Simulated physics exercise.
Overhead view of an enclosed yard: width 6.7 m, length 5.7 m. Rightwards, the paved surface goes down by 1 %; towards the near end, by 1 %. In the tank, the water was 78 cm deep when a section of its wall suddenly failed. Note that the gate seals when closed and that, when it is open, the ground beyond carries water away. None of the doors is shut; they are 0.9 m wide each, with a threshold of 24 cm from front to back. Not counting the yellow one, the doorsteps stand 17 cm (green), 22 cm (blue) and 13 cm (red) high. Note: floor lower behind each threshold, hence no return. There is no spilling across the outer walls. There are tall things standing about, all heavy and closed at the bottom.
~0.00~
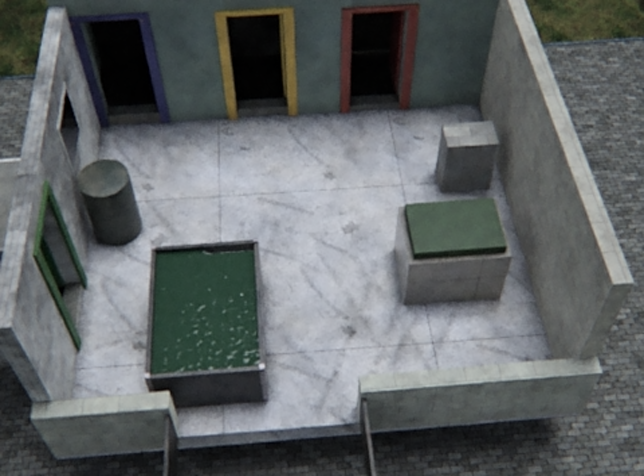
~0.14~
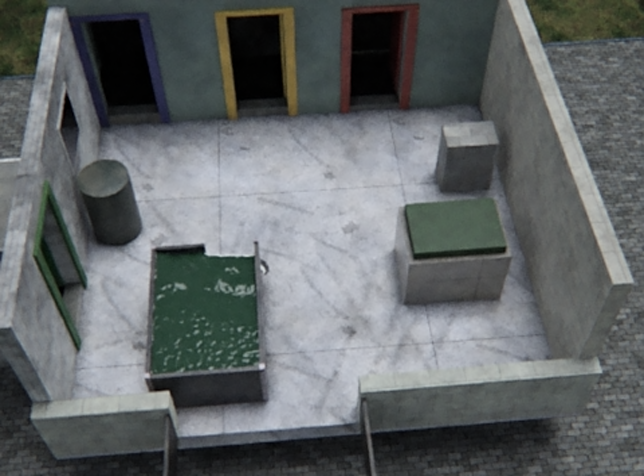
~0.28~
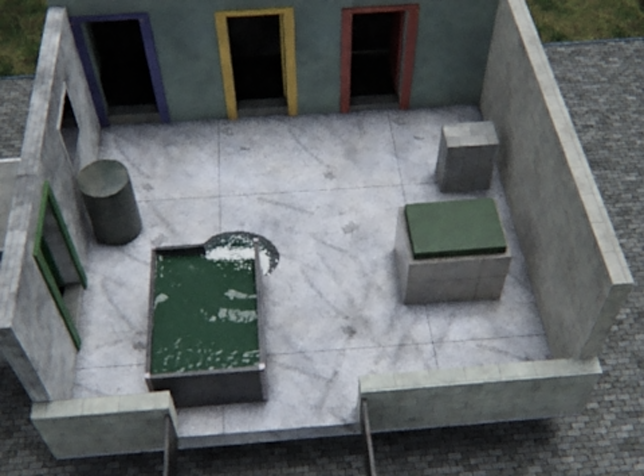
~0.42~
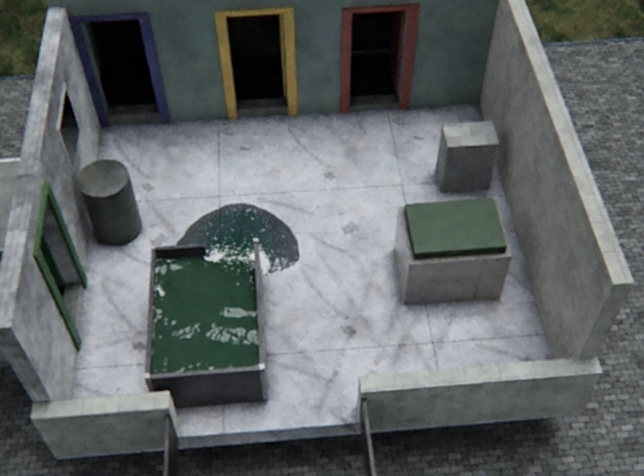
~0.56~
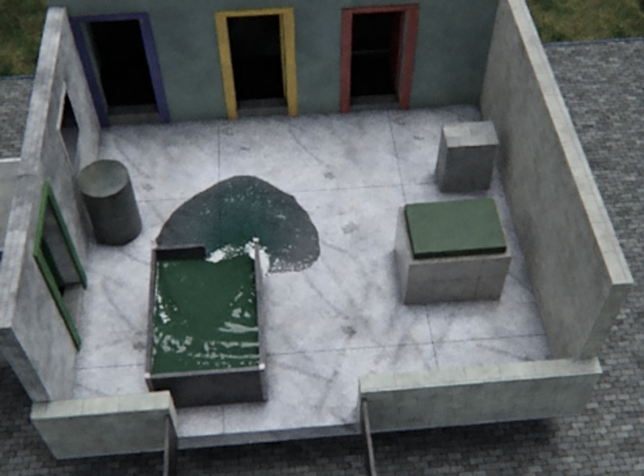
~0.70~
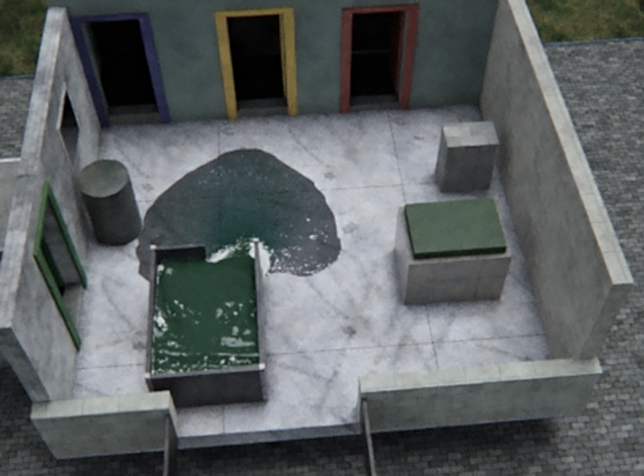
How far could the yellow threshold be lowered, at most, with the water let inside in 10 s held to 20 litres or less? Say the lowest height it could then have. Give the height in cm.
It could then stand at about 18 cm.
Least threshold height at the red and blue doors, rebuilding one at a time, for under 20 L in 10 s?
Roughly 10.5 cm for the red door and roughly 13.5 cm for the blue door.
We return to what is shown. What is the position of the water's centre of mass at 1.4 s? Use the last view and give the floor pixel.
I'd put it close to (226, 284).
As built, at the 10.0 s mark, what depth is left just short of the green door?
About 4.5 centimetres deep.
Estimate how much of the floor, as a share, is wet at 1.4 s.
Approximately 35 %.
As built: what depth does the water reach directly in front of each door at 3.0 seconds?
Depth (cm): Green 1 / blue 19 / yellow 18 / red 13.
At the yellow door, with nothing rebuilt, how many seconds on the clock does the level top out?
Around 2.0 s.
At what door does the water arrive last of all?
The green one.
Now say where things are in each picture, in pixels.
The first picture shows still water, 78 cm deep, in the tank at (206, 308); the yellow door at (259, 72) is dry.
In the second picture, the gap is on the far side, the front 0.3 m out at a hidden place; the back of the tank holds 78 cm.
In the third picture, the front is at (225, 236), 0.8 m from the gap on the far side; 0.7 m2 of floor is wet, 78 cm left at the back.
In the fourth picture, the gap is on the far side, the front 1.4 m out at (228, 210); the back of the tank holds 78 cm.
In the fifth picture, the gap is on the far side, the front 2.0 m out at (231, 181); the back of the tank holds 75 cm.
In the sixth picture, water pours out on the far side and has run 2.6 m, to (255, 153); about 4 cm deep outside, 68 cm at the back; the yellow door at (259, 72), 3.5 m from the gap, is still 0.9 m from the nearest water.
After 1.4 s water covers 35 % of the floor, deepest (42 cm) near (242, 273); 22 cm at the yellow door, 0 litres in over its 19 cm threshold.
After 3.0 s water covers 45 % of the floor, deepest (27 cm) near (473, 123); 18 cm at the yellow door, 15 litres in over its 19 cm threshold.
After 10.0 s water covers 95 % of the floor, deepest (17 cm) near (425, 241); 6 cm at the yellow door, 16 litres in over its 19 cm threshold.
At the yellow door as built, the water arrived by 1.0 s and peaked near 26 cm at 2.0 s.
With a threshold of 15.5 cm, 43 litres would have come in within the 10 s; with 21 cm, 8 litres. So under 20 litres takes about 18 cm.
